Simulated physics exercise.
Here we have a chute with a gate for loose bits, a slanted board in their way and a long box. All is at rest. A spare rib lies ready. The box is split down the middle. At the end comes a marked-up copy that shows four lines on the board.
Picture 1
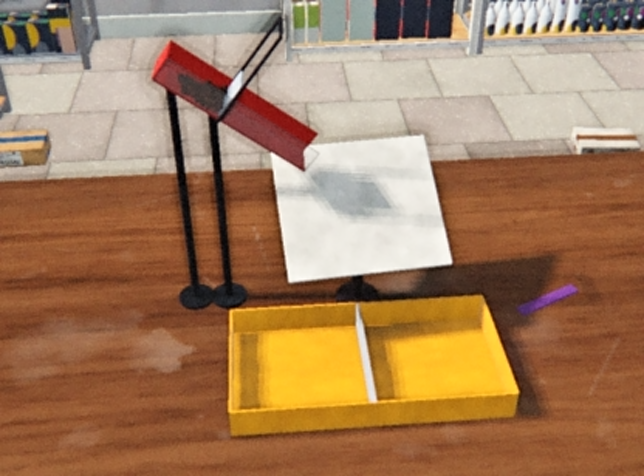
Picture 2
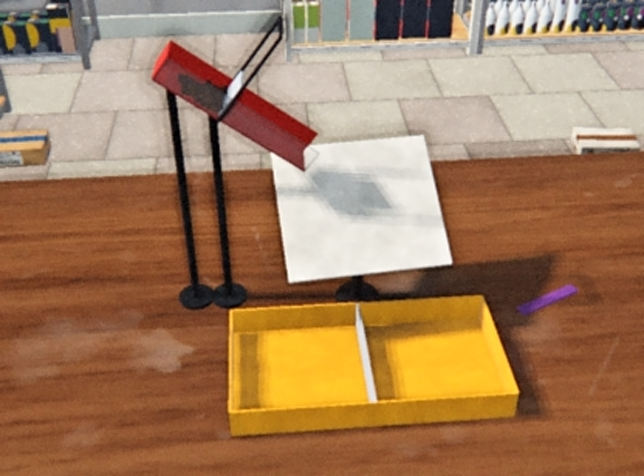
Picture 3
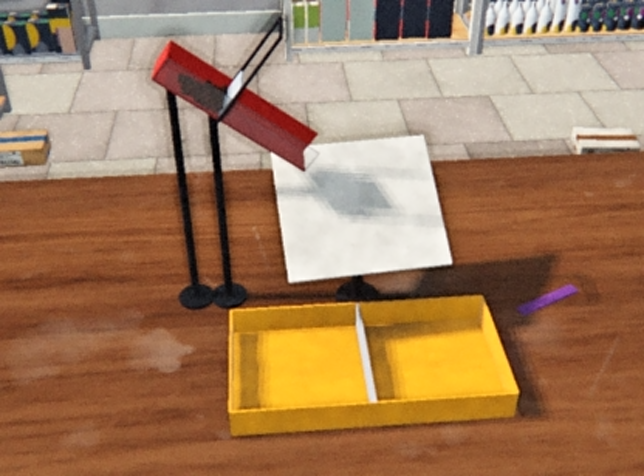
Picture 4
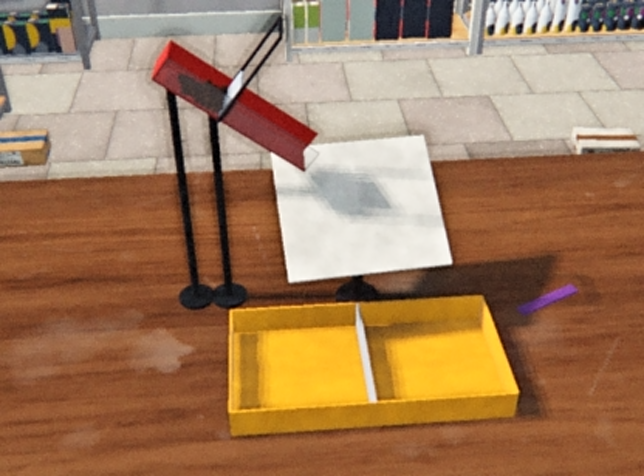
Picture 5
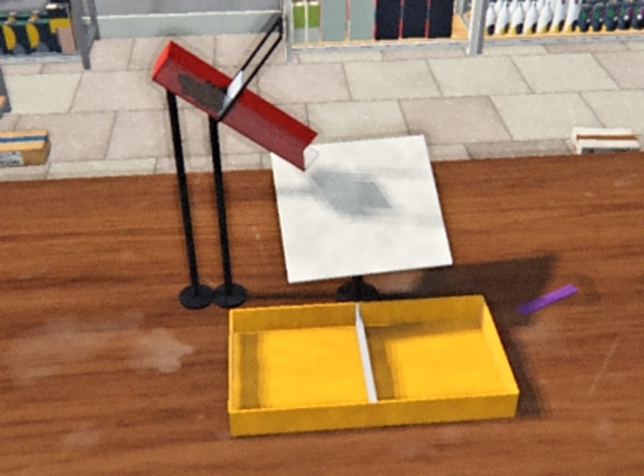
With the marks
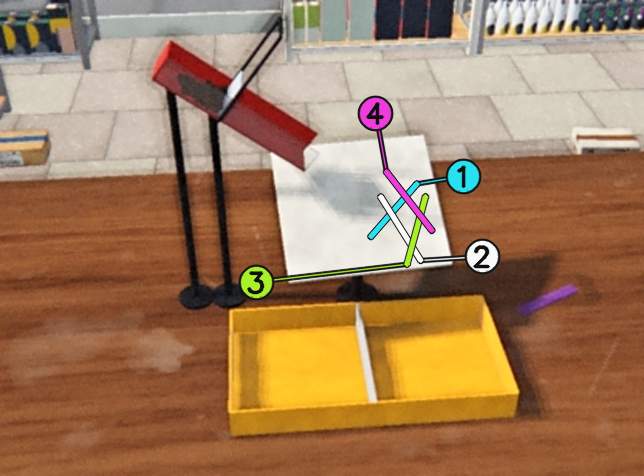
On a wooden tabletop, a red chute on black stands slanted down toward a tilted white board behind a divided yellow box, with a purple strip lying to the right, and nothing moved.
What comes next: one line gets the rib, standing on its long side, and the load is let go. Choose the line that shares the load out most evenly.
Line 1 does it best.
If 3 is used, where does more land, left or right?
More lands on the right.
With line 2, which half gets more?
More lands on the right.
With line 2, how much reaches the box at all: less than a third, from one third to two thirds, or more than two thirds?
More than two thirds.
On the marked copy, line 1 from (416, 183) to (370, 236); line 2 from (380, 196) to (420, 260); line 3 from (425, 196) to (406, 264); line 4 from (386, 171) to (431, 230).
For line 1, of what is caught, close to two thirds in the left half, close to a third in the right.
For line 2, of what is caught, a small share in the left half, all but a few in the right.
For line 3, of what is caught, a small share in the left half, all but a few in the right.
For line 4, of what is caught, a small share in the left half, all but a few in the right.
